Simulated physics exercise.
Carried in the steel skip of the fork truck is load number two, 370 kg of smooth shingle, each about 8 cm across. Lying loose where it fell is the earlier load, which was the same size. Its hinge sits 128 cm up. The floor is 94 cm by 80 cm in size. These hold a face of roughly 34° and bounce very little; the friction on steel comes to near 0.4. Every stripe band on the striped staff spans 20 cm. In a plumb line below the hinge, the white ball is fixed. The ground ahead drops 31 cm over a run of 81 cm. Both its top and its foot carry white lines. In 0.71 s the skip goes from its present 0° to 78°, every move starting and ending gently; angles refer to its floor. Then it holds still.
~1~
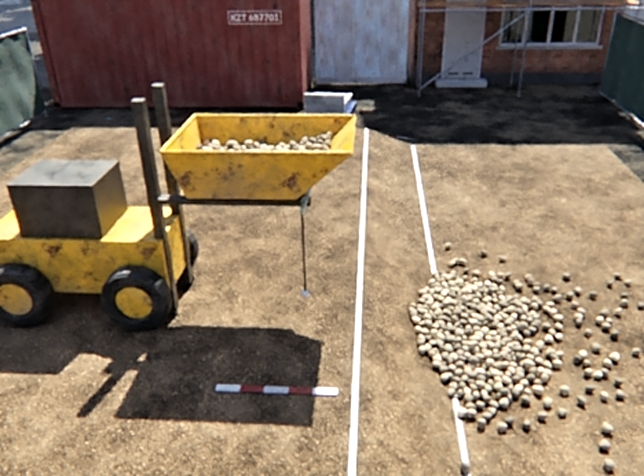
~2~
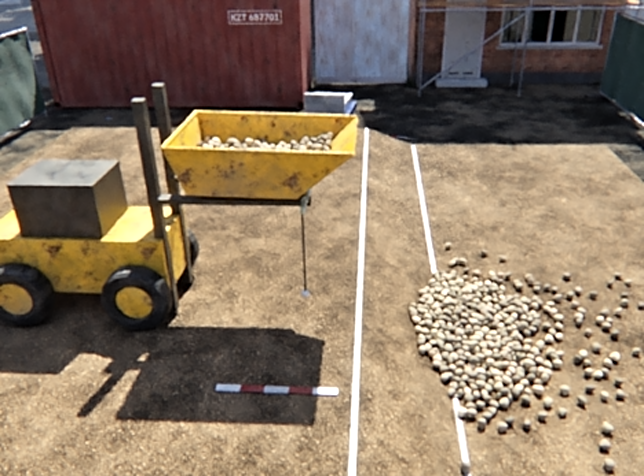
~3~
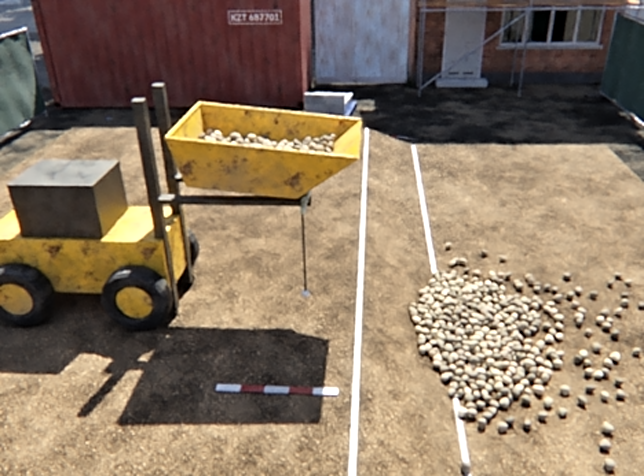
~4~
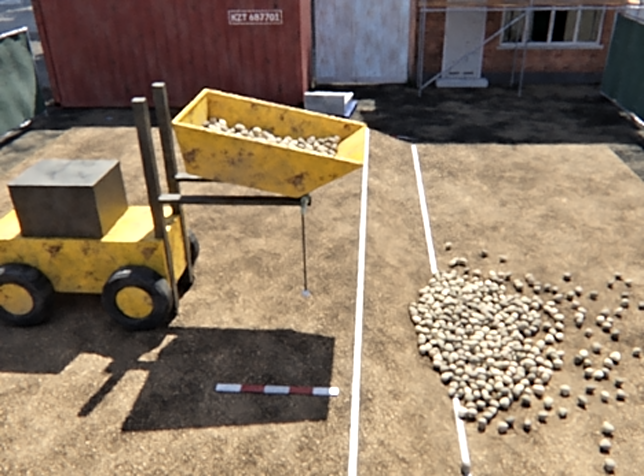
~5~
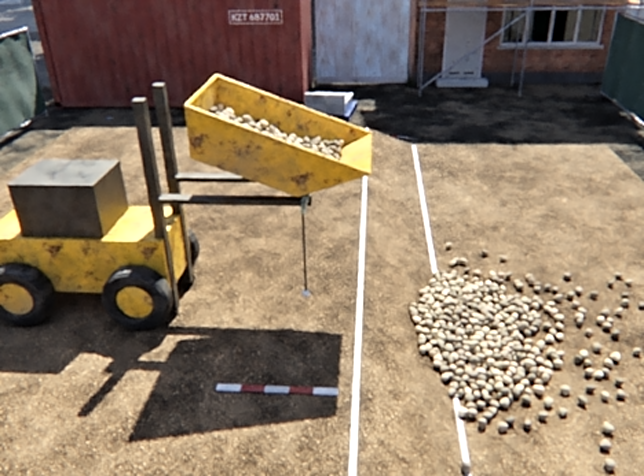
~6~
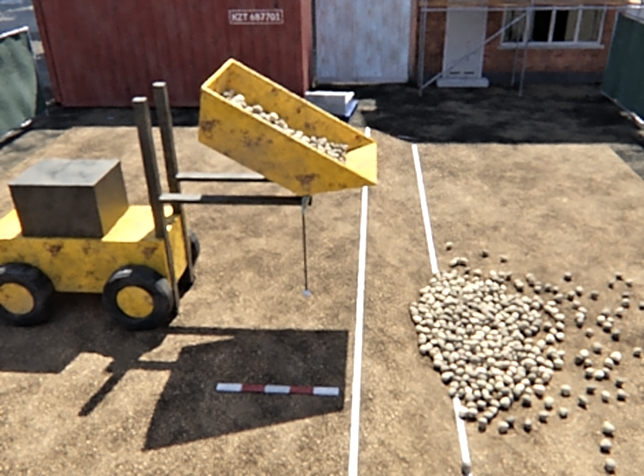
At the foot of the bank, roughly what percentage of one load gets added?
80 %.
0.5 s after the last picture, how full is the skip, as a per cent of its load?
Near 95 per cent of the load is held.
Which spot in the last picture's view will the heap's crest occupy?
Peak pixel: Approx. (447, 312).
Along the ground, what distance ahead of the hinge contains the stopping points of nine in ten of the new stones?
Around 270 cm.
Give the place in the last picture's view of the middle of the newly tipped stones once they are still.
Middle: Approx. (474, 324) px.
Then, 0.2 s after the last picture the floor is at 66°; in per cent of one load, 100 in the skip, 13 on the top or the slope, 86 at the foot of the bank; the foremost stones are past the picture's edge.
Then, 0.5 s after the last picture the floor is at 78°; in per cent of one load, 93 in the skip, 20 on the top or the slope, 86 at the foot of the bank; the foremost stones are past the picture's edge.
Then, 0.9 s after the last picture the floor is at 78°; in per cent of one load, 6 in the skip, 71 on the top or the slope, 122 at the foot of the bank; the foremost stones are past the picture's edge.
Then, 3.4 s after the last picture the floor is at 78°; in per cent of one load, 0 in the skip, 33 on the top or the slope, 166 at the foot of the bank; the foremost stones are past the picture's edge. Net gain at the foot of the bank, 80.
